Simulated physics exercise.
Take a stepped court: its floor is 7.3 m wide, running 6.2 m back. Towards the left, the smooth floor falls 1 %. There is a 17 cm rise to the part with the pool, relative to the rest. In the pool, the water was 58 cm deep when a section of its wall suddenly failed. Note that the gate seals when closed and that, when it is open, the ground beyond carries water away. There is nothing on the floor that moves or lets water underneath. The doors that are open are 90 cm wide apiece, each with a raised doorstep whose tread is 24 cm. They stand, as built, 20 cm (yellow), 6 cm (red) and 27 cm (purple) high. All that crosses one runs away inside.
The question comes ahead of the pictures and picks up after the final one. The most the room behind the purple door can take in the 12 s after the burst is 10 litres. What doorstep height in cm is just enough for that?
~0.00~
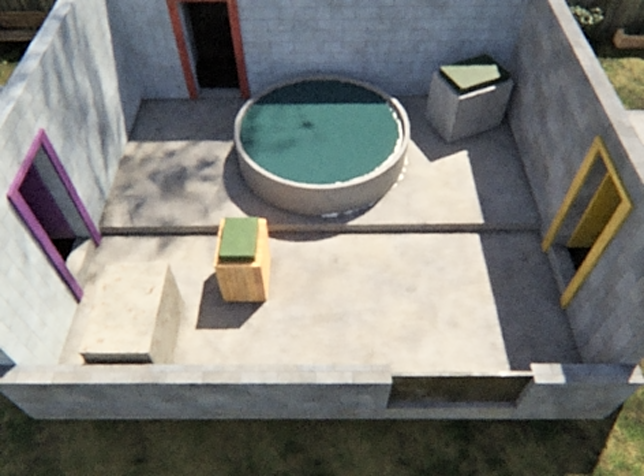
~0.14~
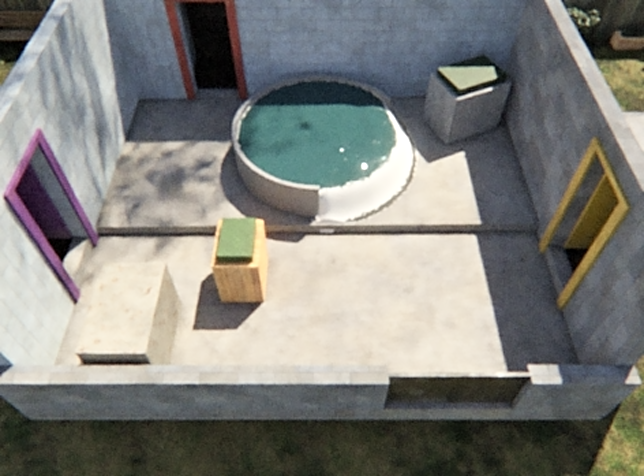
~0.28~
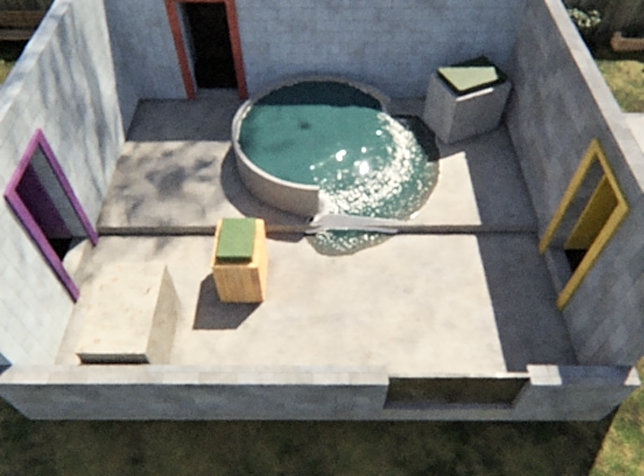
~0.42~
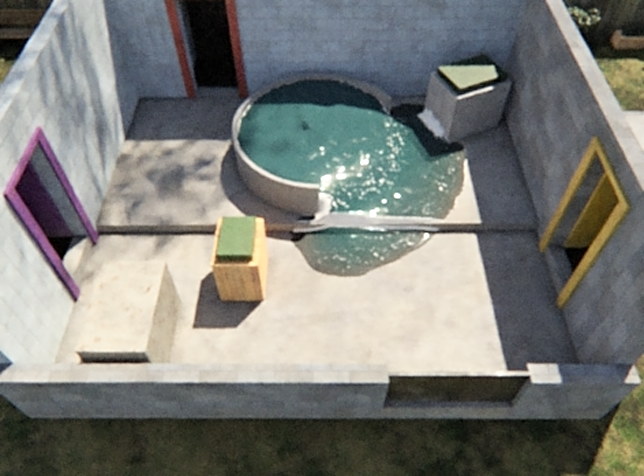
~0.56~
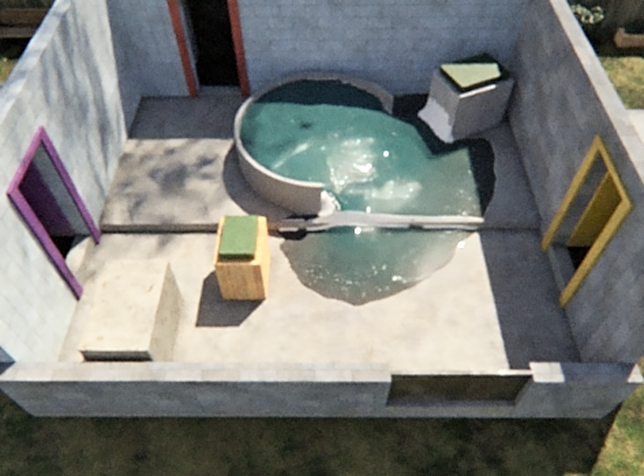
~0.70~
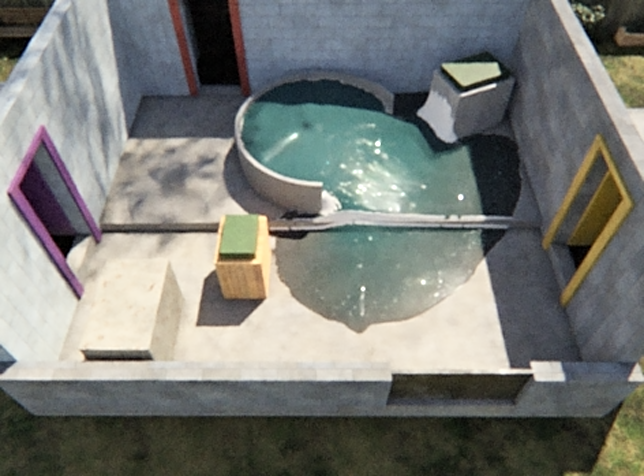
I would say about 21 cm is just enough.
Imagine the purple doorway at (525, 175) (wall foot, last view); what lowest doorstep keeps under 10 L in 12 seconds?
Around 26 cm would do it.
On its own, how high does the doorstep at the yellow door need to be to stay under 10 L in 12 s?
Yellow door - some 23 centimetres.
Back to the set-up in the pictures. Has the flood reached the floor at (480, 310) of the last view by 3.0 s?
That spot is swamped.
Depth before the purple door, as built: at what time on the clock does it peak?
At roughly 10.5 s.
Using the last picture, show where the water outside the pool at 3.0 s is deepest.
(577, 363).
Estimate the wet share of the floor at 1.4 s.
Some 50 per cent is wet.
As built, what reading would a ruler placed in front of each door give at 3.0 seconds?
Before yellow it's 24 cm, before red 1 cm, before purple 0 cm.
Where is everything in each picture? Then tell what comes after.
Still water, 58 cm deep, in the pool at (322, 129); the purple door at (65, 229) is dry, in the first frame.
The gap is at (392, 173), the front 0.3 m out at a hidden place; the back of the pool holds 58 cm, in the second frame.
The front is at (424, 121), 0.8 m from the gap at (392, 176); 2.5 m2 of floor is wet, 58 cm left at the back, in the third frame.
The gap is at (392, 176), the front 1.2 m out at (352, 273); the back of the pool holds 58 cm, in the fourth frame.
The front is at (355, 301), 1.7 m from the gap at (394, 175); 7.2 m2 of floor is wet, 58 cm left at the back, in the fifth frame.
The gap is at (395, 175), the front 2.1 m out at (361, 325); the back of the pool holds 58 cm; 3.2 m in a straight line remain to the purple door at (66, 226), in the sixth frame.
After 1.4 s water covers 50 % of the floor, deepest (32 cm) near (529, 191); it has not reached the purple door.
After 3.0 s water covers 55 % of the floor, deepest (50 cm) near (577, 363); it has not reached the purple door.
After 12.0 s water covers 95 % of the floor, deepest (27 cm) near (66, 341); 20 cm at the purple door, 0 litres in over its 27 cm doorstep.
At the purple door as built, the water arrived by 5.9 s and peaked near 21 cm at 10.4 s.
With a doorstep of 17 cm, 45 litres would have come in within the 12 s; with 23 cm, 2 litres. So under 10 litres takes about 21 cm.
